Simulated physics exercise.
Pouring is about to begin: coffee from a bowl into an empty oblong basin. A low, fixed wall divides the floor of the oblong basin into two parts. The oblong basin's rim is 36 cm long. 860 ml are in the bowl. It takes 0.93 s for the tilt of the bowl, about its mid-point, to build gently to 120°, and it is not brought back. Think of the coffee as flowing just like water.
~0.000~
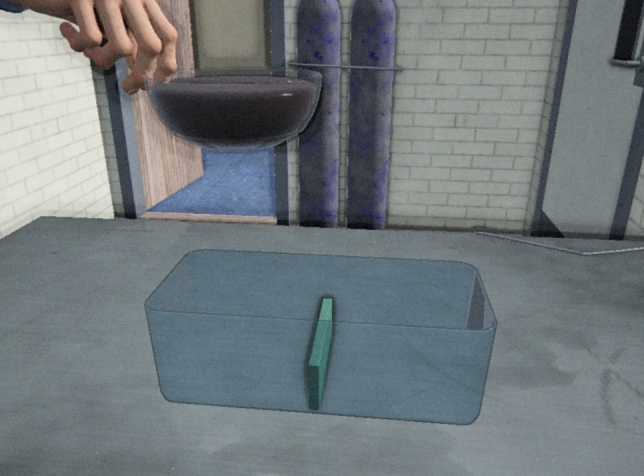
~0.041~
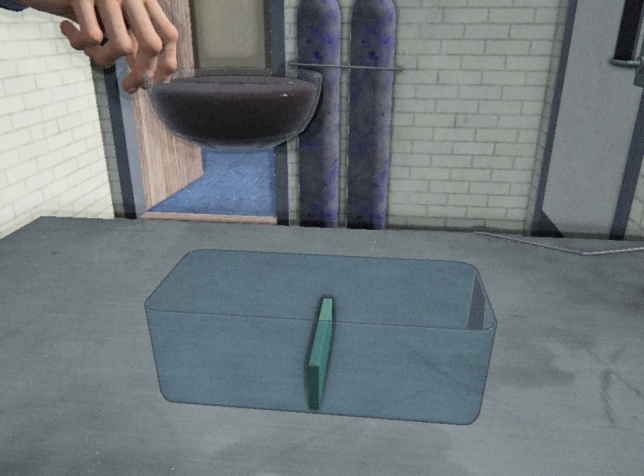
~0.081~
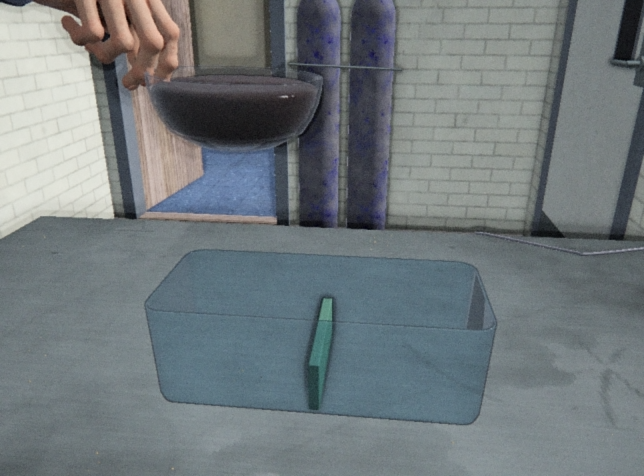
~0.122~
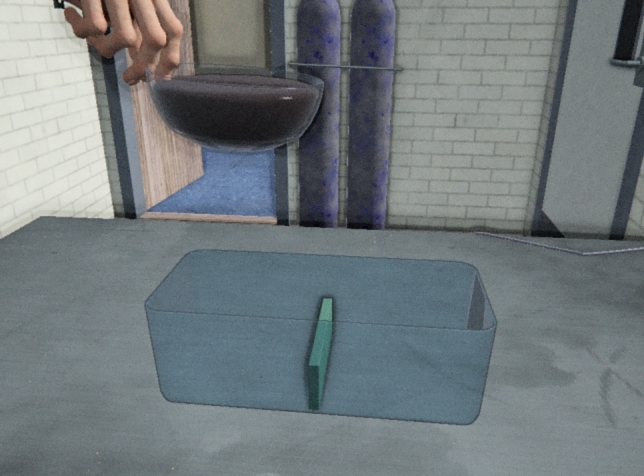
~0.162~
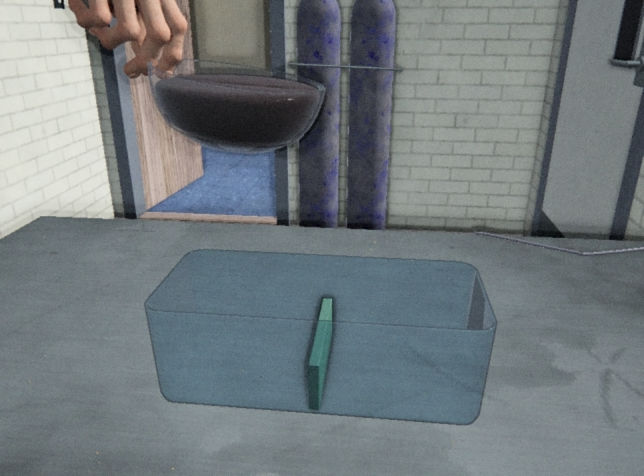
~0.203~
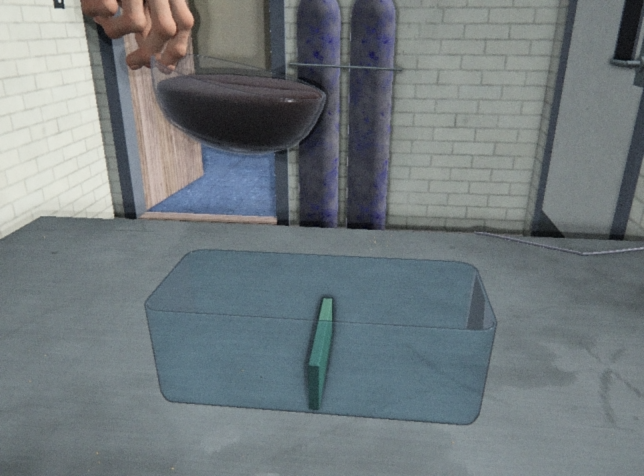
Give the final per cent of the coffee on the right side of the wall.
The right side ends with about 84 per cent.
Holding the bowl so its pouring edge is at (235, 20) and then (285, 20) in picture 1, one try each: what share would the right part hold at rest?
Some 50 and 75 per cent, in that order.
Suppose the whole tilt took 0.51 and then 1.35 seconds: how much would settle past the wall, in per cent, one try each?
Respectively 70 and 90 %.
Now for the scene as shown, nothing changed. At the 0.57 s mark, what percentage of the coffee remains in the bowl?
Roughly 20 percent.
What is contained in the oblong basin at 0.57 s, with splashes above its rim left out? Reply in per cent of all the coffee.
Roughly 22 percent of it.
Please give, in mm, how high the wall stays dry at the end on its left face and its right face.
Left 54 mm, right 30 mm.
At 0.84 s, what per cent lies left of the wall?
Roughly 10 per cent.
By 0.57 s the tilt is 81° and 20 per cent is still to pour, 0 is left of the wall and 22 right of it.
By 0.84 s the tilt is 117° and 0 per cent is still to pour, 11 is left of the wall and 83 right of it.
By 1.12 s the tilt is 120° and 0 per cent is still to pour, 14 is left of the wall and 84 right of it.
By 1.43 s the tilt is 120° and 0 per cent is still to pour, 14 is left of the wall and 84 right of it.
At rest 14 per cent lies left of the wall, 84 right of it and 2 outside.
